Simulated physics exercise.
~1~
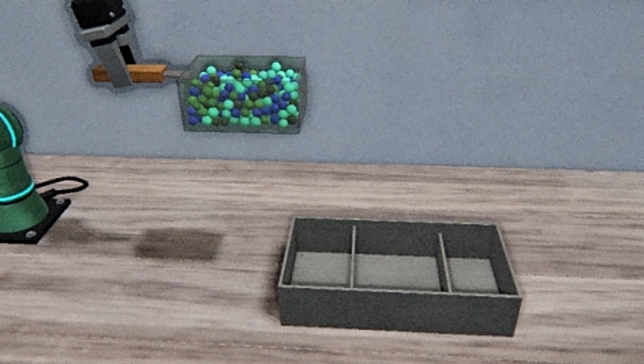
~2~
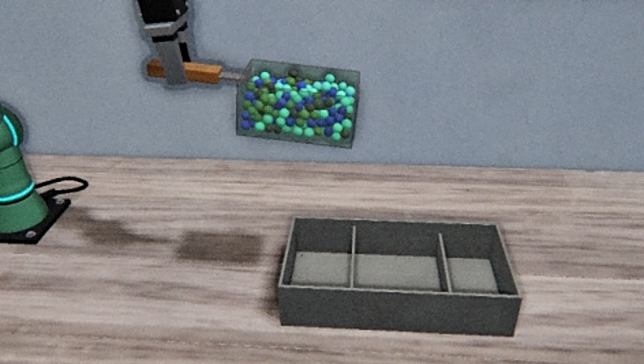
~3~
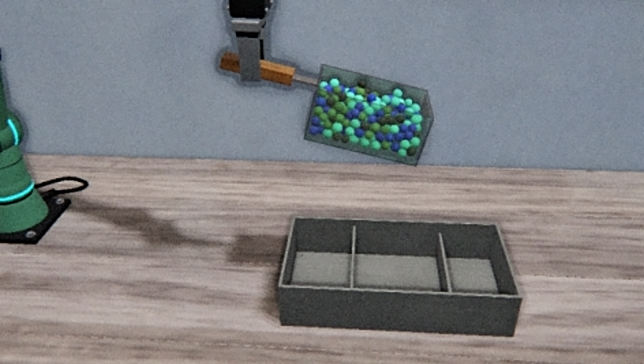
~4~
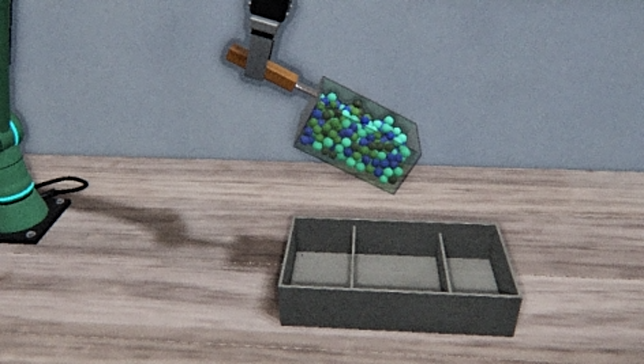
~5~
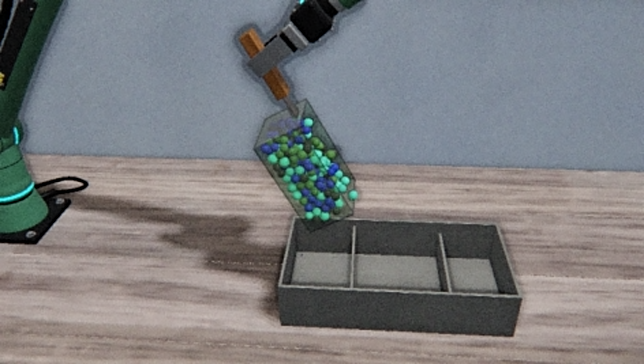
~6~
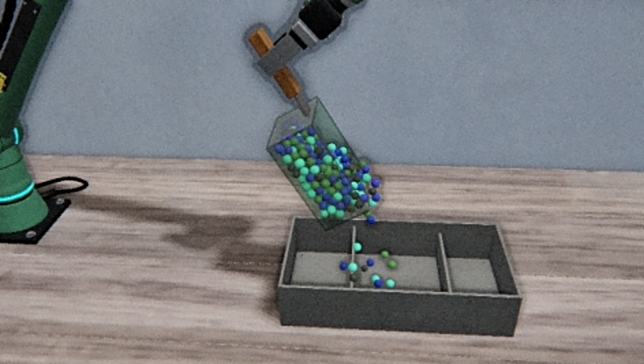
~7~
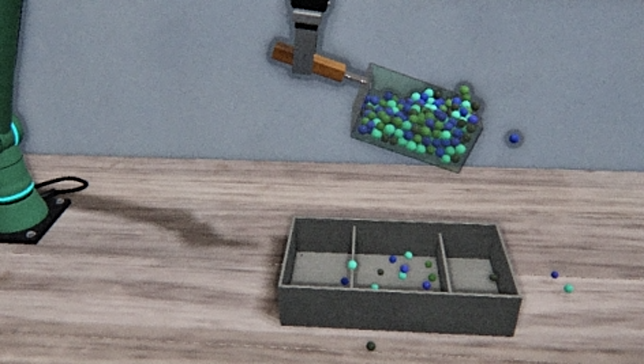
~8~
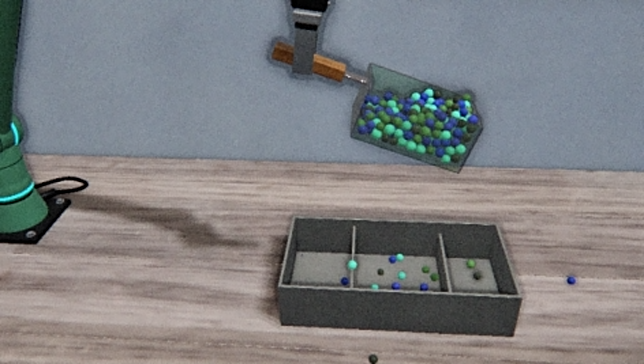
The clip opens with a robot arm holding a clear box full of small green, blue and teal balls by its orange-brown handle, above a wooden table where a gray crate with three compartments sits. The arm carries the box right and begins tipping its far end downward. It then tilts the box steeply over the crate, and a few balls spill, mostly into the middle compartment. Next the arm swings the box right and levels it partway, while some stray balls fly off. Finally the box hangs still and mostly full, with a few balls in the crate and a couple outside it.
